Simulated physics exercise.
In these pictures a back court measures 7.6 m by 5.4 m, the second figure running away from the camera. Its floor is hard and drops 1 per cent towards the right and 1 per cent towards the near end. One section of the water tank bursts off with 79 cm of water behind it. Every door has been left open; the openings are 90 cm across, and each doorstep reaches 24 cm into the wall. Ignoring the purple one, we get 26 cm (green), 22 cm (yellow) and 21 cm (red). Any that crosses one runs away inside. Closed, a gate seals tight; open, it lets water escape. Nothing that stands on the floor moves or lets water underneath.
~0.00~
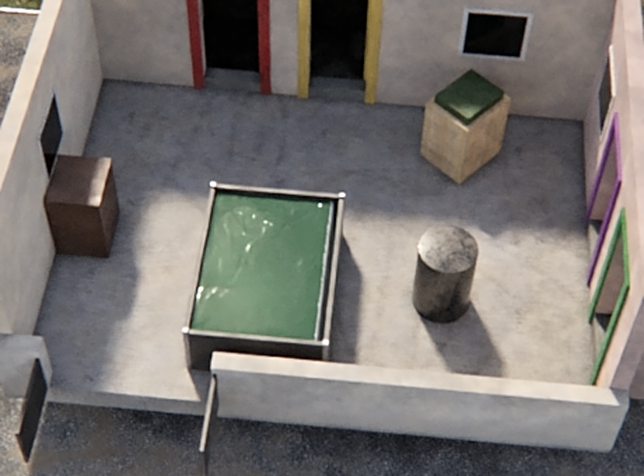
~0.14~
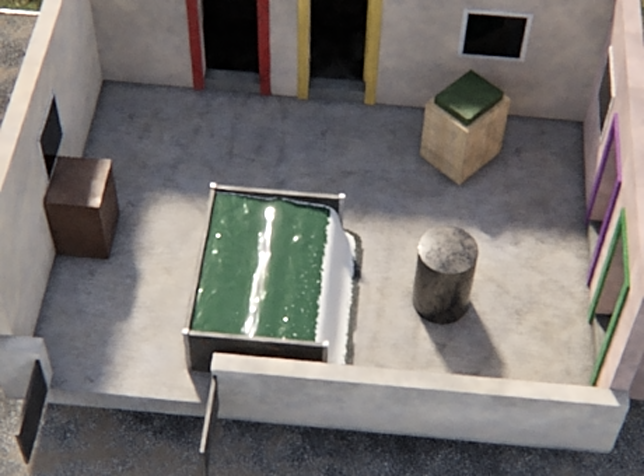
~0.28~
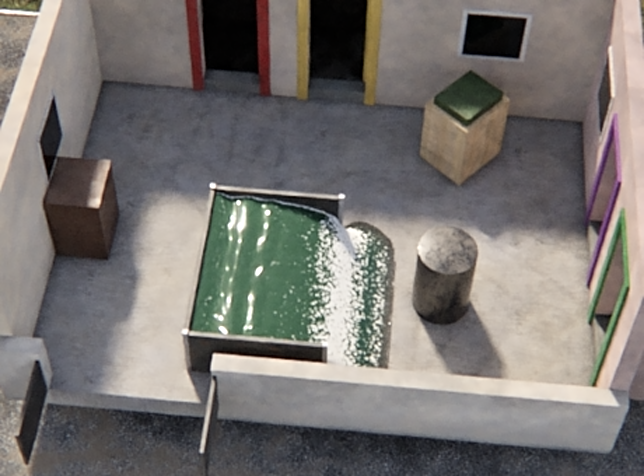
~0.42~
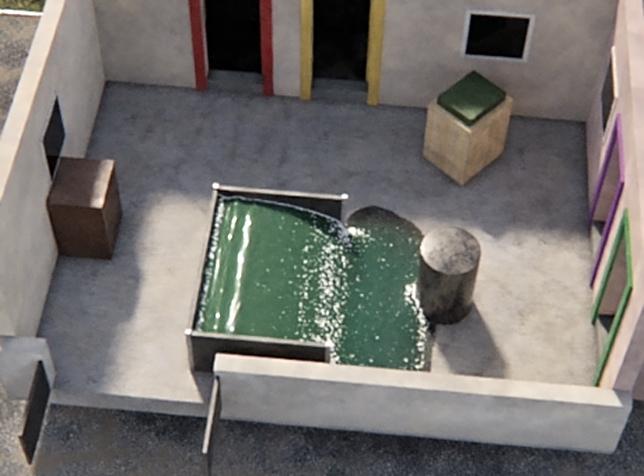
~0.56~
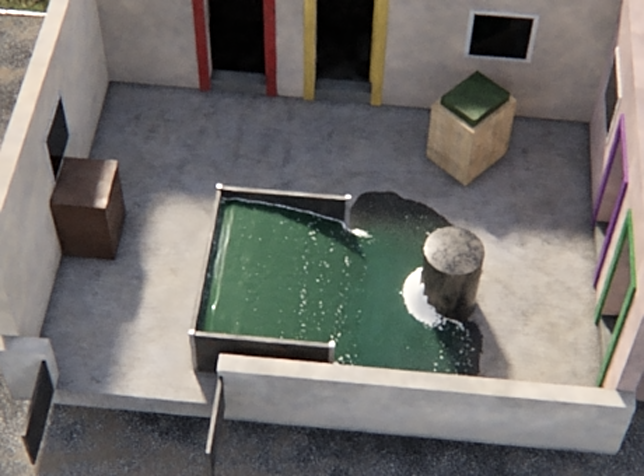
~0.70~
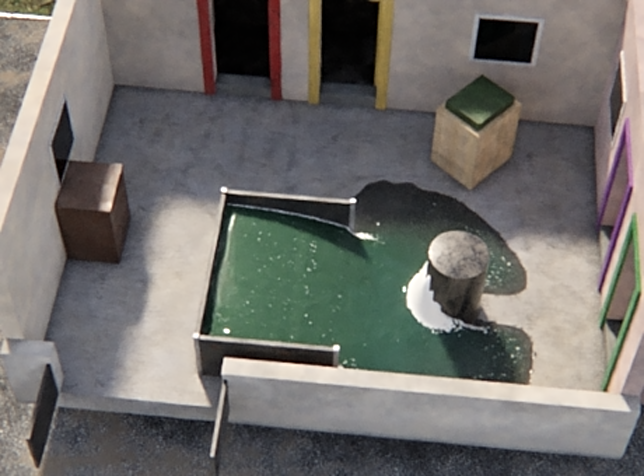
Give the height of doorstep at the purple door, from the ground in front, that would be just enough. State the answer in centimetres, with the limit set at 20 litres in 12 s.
Close to 22 cm.
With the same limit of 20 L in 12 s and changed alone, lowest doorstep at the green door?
For green, a step near 34 cm.
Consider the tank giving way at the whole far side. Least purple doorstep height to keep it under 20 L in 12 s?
You'd want it roughly 9.0 centimetres tall.
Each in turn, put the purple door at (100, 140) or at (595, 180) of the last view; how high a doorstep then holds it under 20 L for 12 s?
In turn: About 9.5 cm, about 27 cm.
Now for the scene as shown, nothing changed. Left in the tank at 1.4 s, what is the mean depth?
It averages close to 32 centimetres.
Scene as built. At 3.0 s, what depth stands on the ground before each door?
In cm - purple: 18, green: 32, yellow: 1, red: 0.
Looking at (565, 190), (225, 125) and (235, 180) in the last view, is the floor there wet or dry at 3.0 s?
So the three spots come out swamped, spared, spared, in that order.
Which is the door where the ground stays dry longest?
Door: Red.
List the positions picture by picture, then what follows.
The water tank at (267, 264) is whole and still, 79 cm deep; the purple door at (602, 207) is dry, in the first frame.
The front is at a hidden place, 0.2 m from the gap at (331, 294); 0.5 m2 of floor is wet, 79 cm left at the back, in the second frame.
Water pours out at (331, 296) and has run 0.7 m, to a hidden place; about 13 cm deep outside, 77 cm at the back, in the third frame.
Water pours out at (333, 297) and has run 1.3 m, to (425, 365); about 14 cm deep outside, 69 cm at the back, in the fourth frame.
The front is at (473, 366), 1.9 m from the gap at (337, 298); 5.3 m2 of floor is wet, 68 cm left at the back, in the fifth frame.
The gap is at (341, 302), the front 2.6 m out at (527, 360); the back of the water tank holds 63 cm; the purple door at (613, 213), 3.9 m from the gap, is still 1.2 m from the nearest water, in the sixth frame.
After 1.4 s water covers 40 % of the floor, deepest (80 cm) near (605, 429); 23 cm at the purple door, 4 litres in over its 18 cm doorstep.
After 3.0 s water covers 55 % of the floor, deepest (36 cm) near (595, 169); 18 cm at the purple door, 37 litres in over its 18 cm doorstep.
After 12.0 s water covers 95 % of the floor, deepest (15 cm) near (536, 422); 10 cm at the purple door, 58 litres in over its 18 cm doorstep.
At the purple door as built, the water arrived by 1.1 s and peaked near 28 cm at 2.4 s.
Run again over the same 12 s with other heights there, 58 litres in over 18 cm, 12 litres over 24 cm. The limit of 20 litres is kept from about 22 cm up.
